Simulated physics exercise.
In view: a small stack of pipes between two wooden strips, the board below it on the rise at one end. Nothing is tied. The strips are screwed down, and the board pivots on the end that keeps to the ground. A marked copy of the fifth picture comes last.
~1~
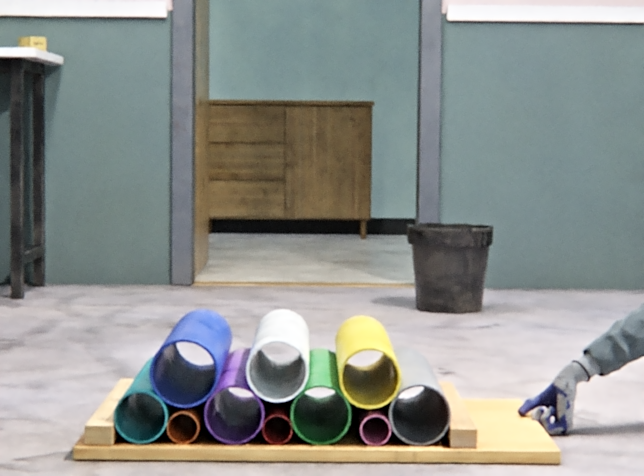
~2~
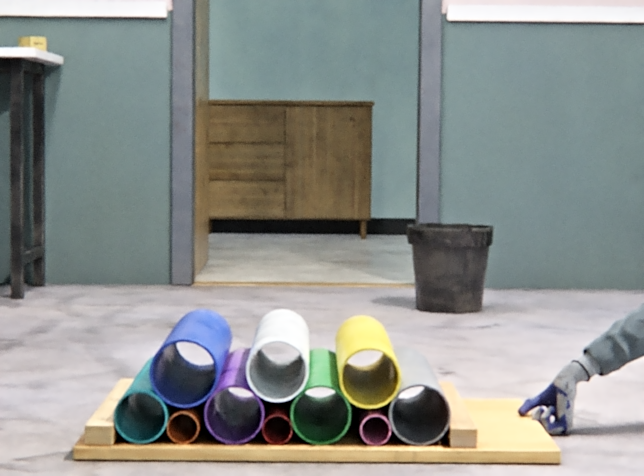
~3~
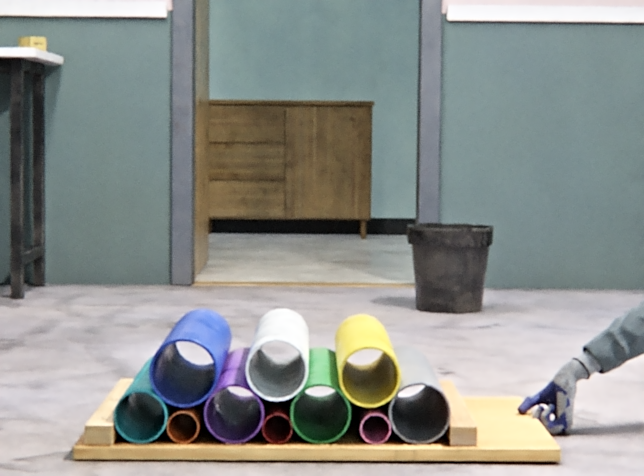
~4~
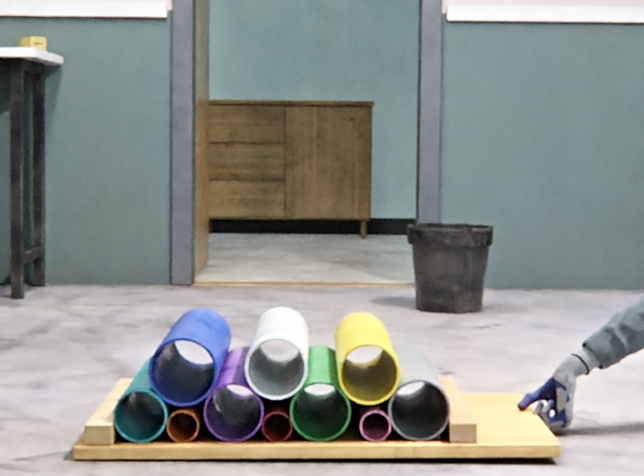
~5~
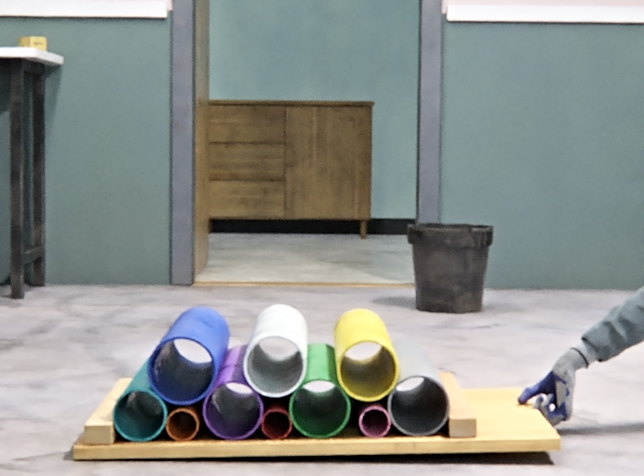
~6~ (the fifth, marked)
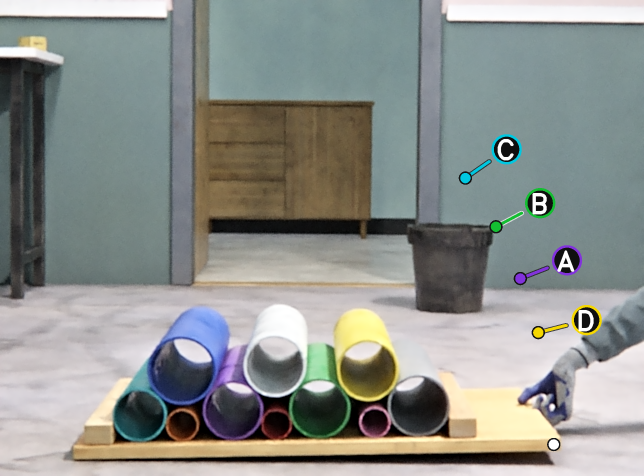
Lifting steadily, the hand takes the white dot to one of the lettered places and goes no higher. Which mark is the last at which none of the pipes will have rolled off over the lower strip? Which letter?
It can be raised to C.
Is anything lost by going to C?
No, at C.
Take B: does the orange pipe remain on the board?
Yes, with B.
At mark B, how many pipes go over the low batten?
With B, none.
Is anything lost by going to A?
No, at A.
On the copy, A at (520, 278); B at (496, 227); C at (465, 178); D at (538, 333); the white dot at (554, 444).
On C. First, board at 20°.
Then, board at 36°.
Finally, board at 36°, none over the low batten.
By contrast, A none over the low batten; B none over the low batten; D none over the low batten.
